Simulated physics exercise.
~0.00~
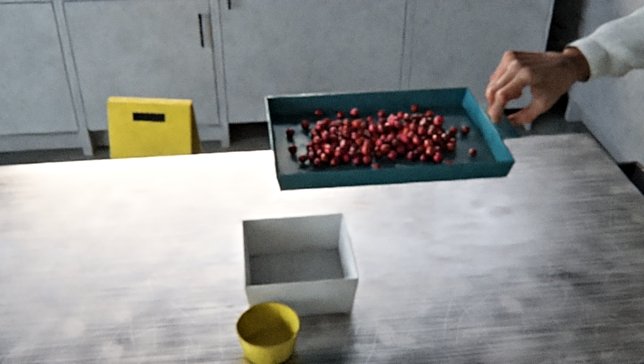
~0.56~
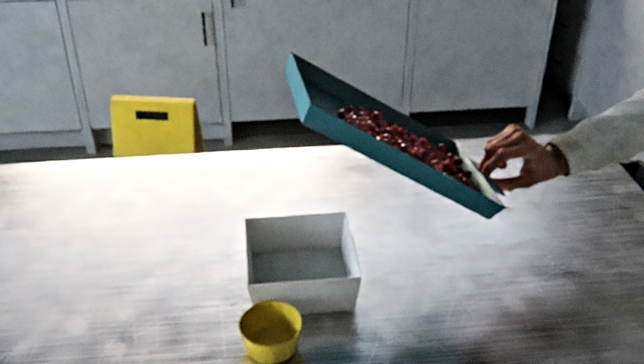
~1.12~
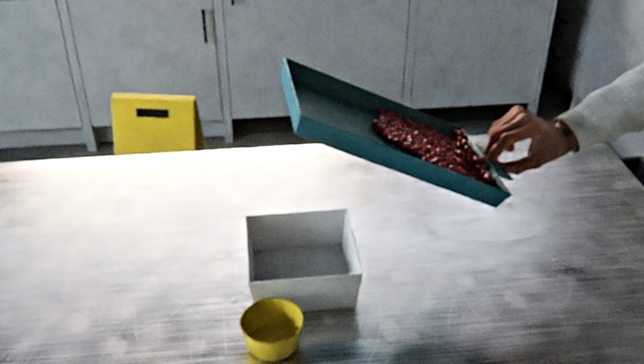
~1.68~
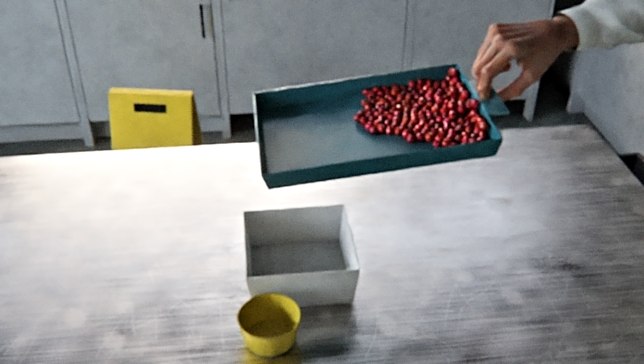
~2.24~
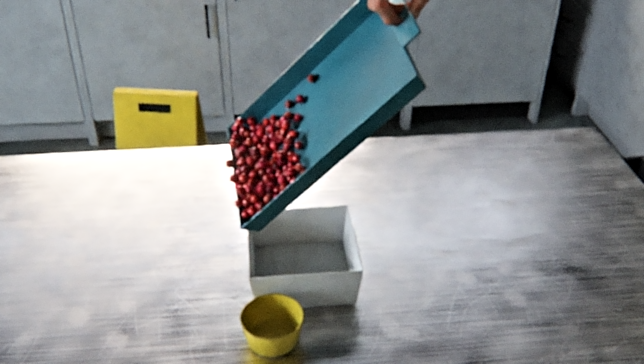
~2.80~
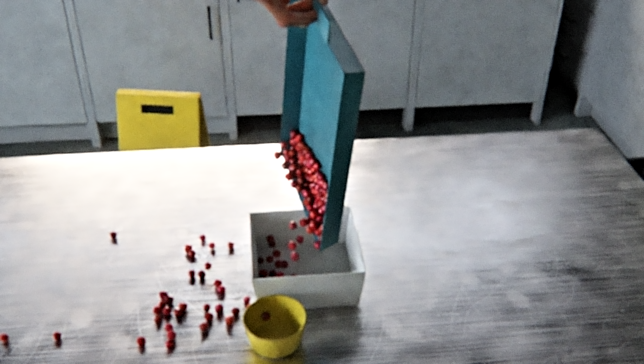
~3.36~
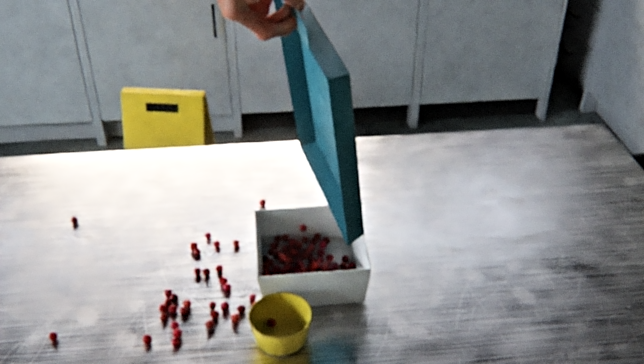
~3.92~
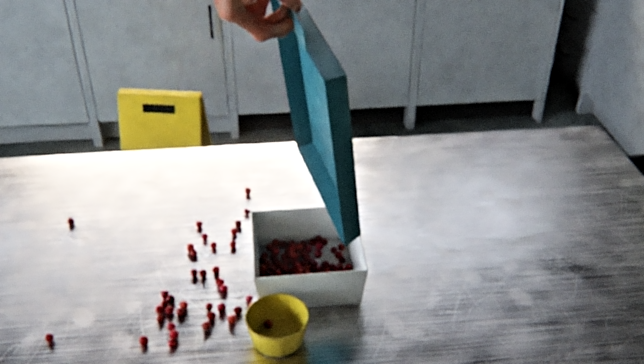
A hand tipped a teal tray of red cranberries to the right, levelled it, then tilted it steeply left, pouring most into a white tin while others scattered on the table around a yellow dish, and held the emptied tray upright.
